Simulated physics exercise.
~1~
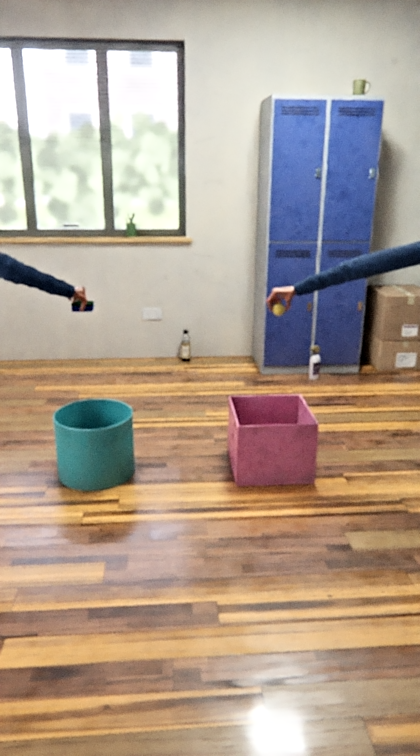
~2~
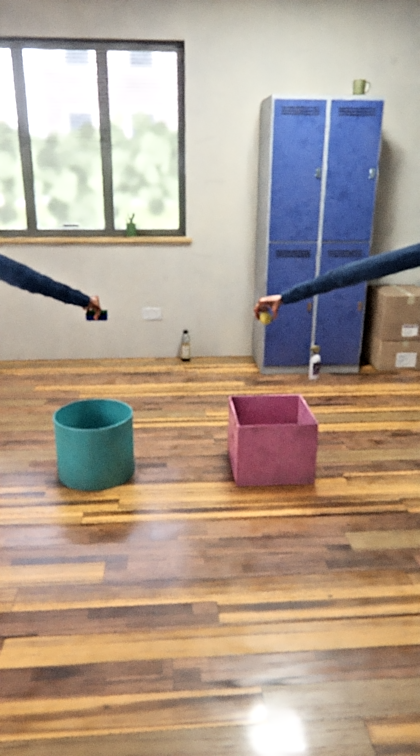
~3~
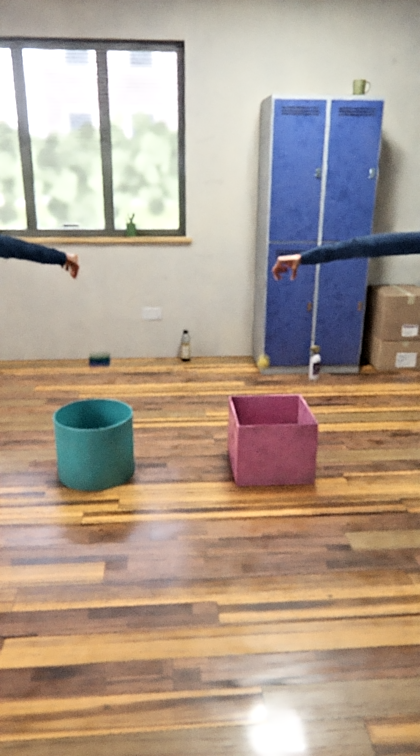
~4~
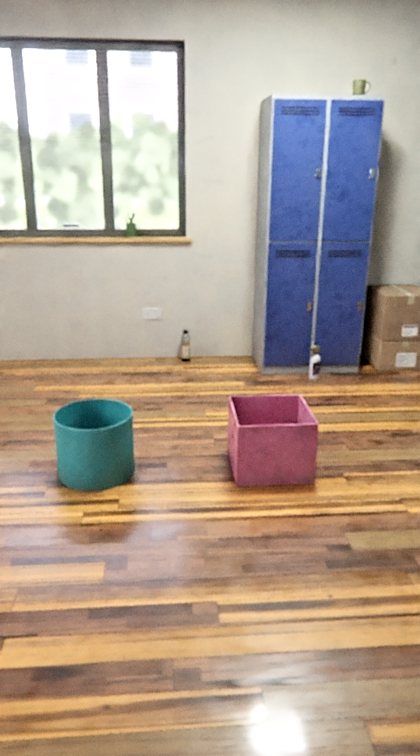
Blue sponge and yellow lemon dropping from two hands into a teal round bin and a pink square basket on wooden flooring.
